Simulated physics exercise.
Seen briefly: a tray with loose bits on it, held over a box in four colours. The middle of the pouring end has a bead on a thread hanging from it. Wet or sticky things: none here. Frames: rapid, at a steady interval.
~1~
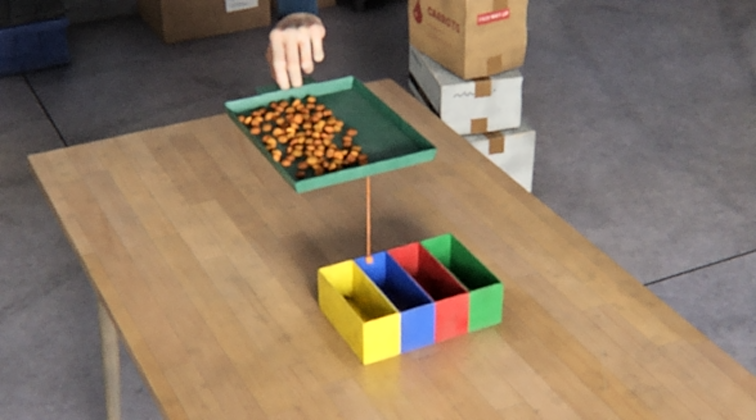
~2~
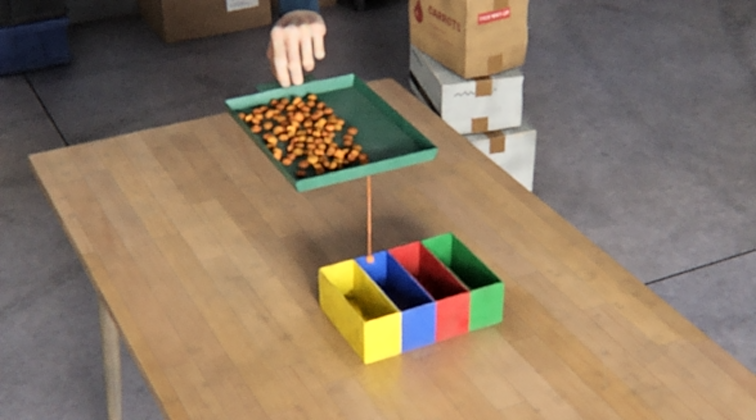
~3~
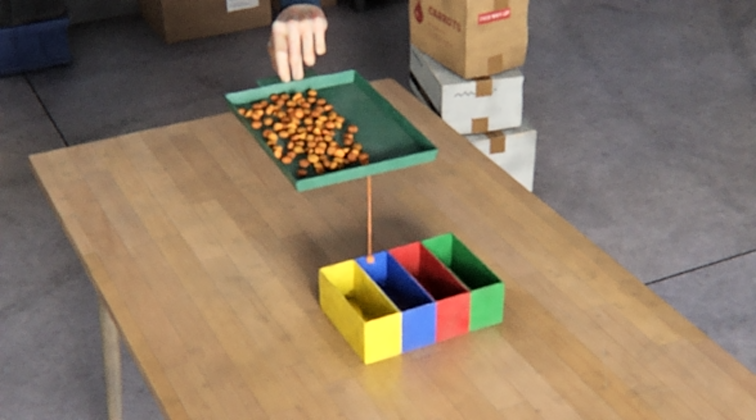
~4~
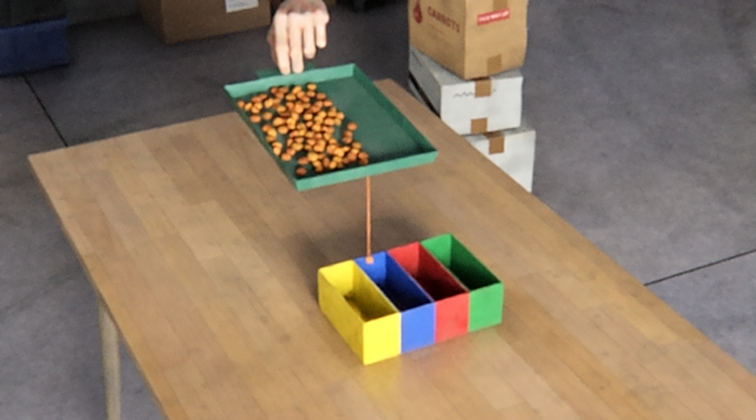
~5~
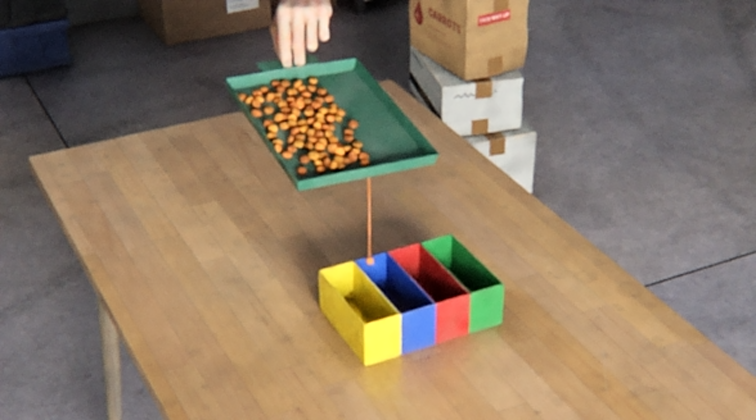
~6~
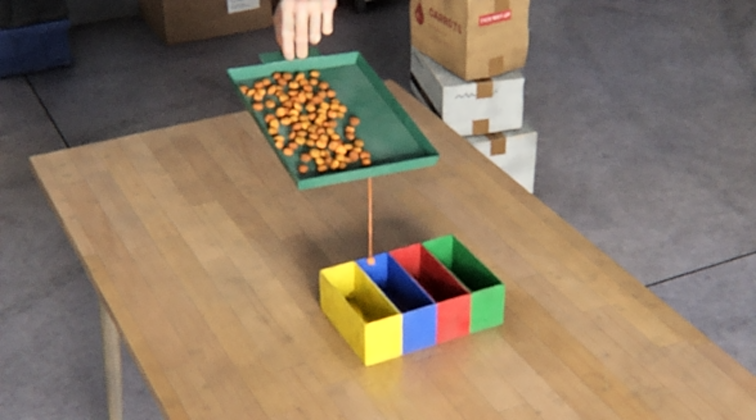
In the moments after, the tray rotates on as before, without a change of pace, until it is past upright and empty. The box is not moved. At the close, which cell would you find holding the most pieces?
You would find the most in the red cell.
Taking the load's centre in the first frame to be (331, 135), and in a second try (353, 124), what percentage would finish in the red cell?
Respectively 50 and 50 per cent.
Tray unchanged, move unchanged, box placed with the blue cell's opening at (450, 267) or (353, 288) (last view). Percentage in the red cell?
Close to 0 in a hundred, then close to 20 in a hundred.
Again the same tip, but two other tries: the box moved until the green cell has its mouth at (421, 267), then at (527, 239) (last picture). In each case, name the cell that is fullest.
Run one gives the green one; run two gives that yellow cell.
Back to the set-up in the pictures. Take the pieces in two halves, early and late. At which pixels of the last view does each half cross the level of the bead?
Around (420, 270) at first; around (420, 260) after that.
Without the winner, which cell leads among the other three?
Just behind the top cell comes the blue one.
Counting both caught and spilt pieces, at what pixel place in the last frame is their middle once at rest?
I'd mark it at roughly (428, 311).
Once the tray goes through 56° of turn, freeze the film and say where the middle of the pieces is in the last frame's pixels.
I'd put the middle of the pieces at roughly (388, 155).
Just after the last frame, tray tipped steeply; almost all on the tray; just a few falling or outside the box.
A moment on, tray tipped right over; roughly two thirds on the tray; about a tenth in the red cell; about a tenth in the green cell; just a few in the blue cell; just a few in the yellow cell; about a tenth falling or outside the box.
Further on, tray tipped past a quarter turn; roughly half in the red cell; roughly a quarter in the blue cell; about a tenth in the green cell; about a tenth in the yellow cell; about a tenth falling or outside the box.
When it is over, tray tipped past a quarter turn; roughly half in the red cell; roughly a quarter in the blue cell; about a tenth in the green cell; about a tenth in the yellow cell; about a tenth outside the box.
